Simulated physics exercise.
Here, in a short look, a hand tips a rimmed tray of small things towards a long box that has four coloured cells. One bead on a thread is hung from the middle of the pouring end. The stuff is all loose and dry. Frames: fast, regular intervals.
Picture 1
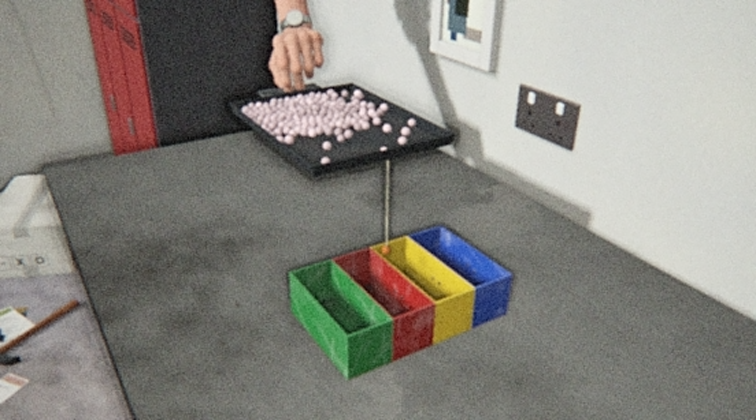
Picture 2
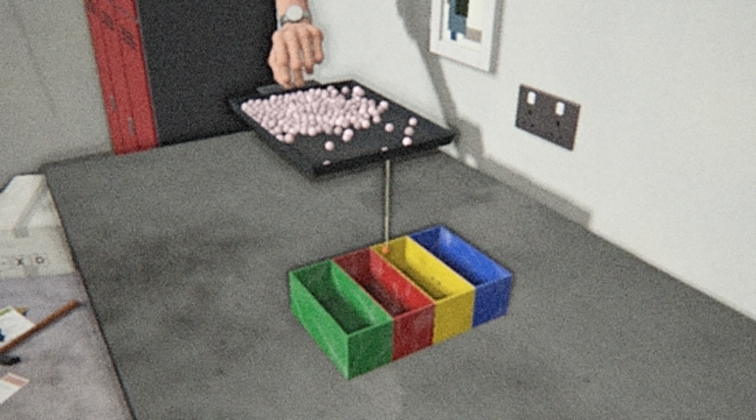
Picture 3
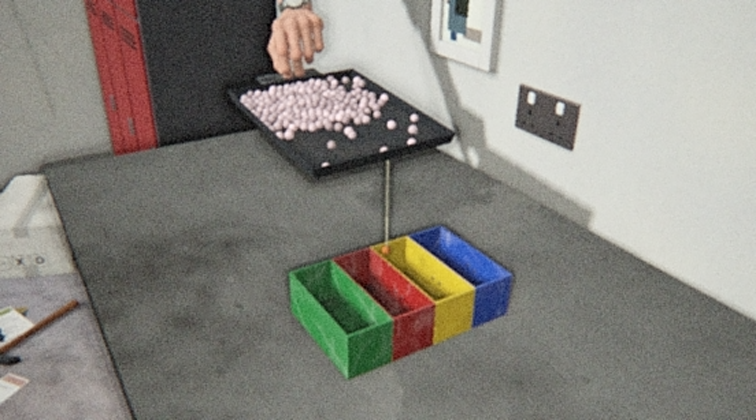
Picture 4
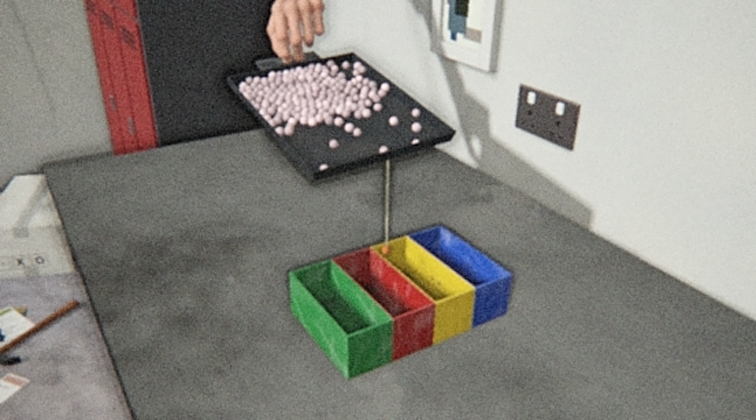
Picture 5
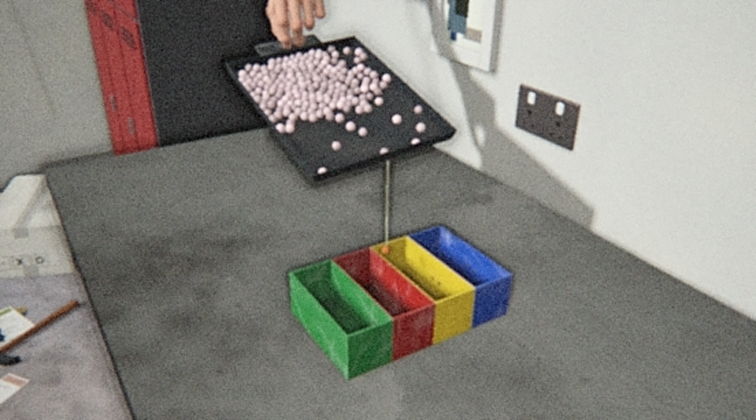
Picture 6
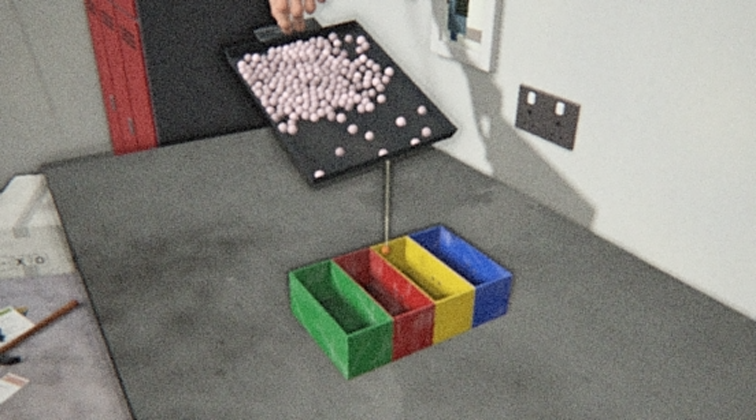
We see a hand raise the far side of a black tray of small pale pink balls above a box with green, red, yellow and blue cells, tilting it gradually steeper as the balls shift slightly and spread.
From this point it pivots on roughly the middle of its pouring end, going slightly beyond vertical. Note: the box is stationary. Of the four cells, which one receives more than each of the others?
The green cell receives the most.
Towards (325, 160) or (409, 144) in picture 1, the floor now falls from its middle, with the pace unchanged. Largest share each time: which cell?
The cell in green; that blue cell.
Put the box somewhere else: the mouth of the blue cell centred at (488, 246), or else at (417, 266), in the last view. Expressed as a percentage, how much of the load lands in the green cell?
First position: Some 20 %; second position: Some 10 %.
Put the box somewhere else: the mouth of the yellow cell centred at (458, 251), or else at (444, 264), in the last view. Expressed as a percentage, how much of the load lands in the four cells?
Close to 20 in a hundred, then close to 50 in a hundred.
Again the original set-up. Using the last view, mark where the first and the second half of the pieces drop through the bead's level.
Earlier portion about (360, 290); later portion about (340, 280).
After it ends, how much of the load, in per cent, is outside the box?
Roughly 30 in a hundred.
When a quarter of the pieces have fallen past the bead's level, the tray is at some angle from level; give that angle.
The tilt is near 70° by then.
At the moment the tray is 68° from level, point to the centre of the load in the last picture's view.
Load centre: Approx. (353, 228).
Soon, tray tipped steeply; about a third on the tray; a small part in the green cell; a small part in the red cell; a stray few in the yellow cell; about half falling or outside the box.
A while on, tray tipped past a quarter turn; about half in the green cell; a small part in the red cell; a stray few in the yellow cell; a stray few in the blue cell; about a third falling or outside the box.
Towards the end, tray tipped past a quarter turn; about half in the green cell; a small part in the red cell; a stray few in the yellow cell; a stray few in the blue cell; about a third falling or outside the box.
Finally, tray tipped past a quarter turn; about half in the green cell; a small part in the red cell; a stray few in the yellow cell; a stray few in the blue cell; about a third outside the box.
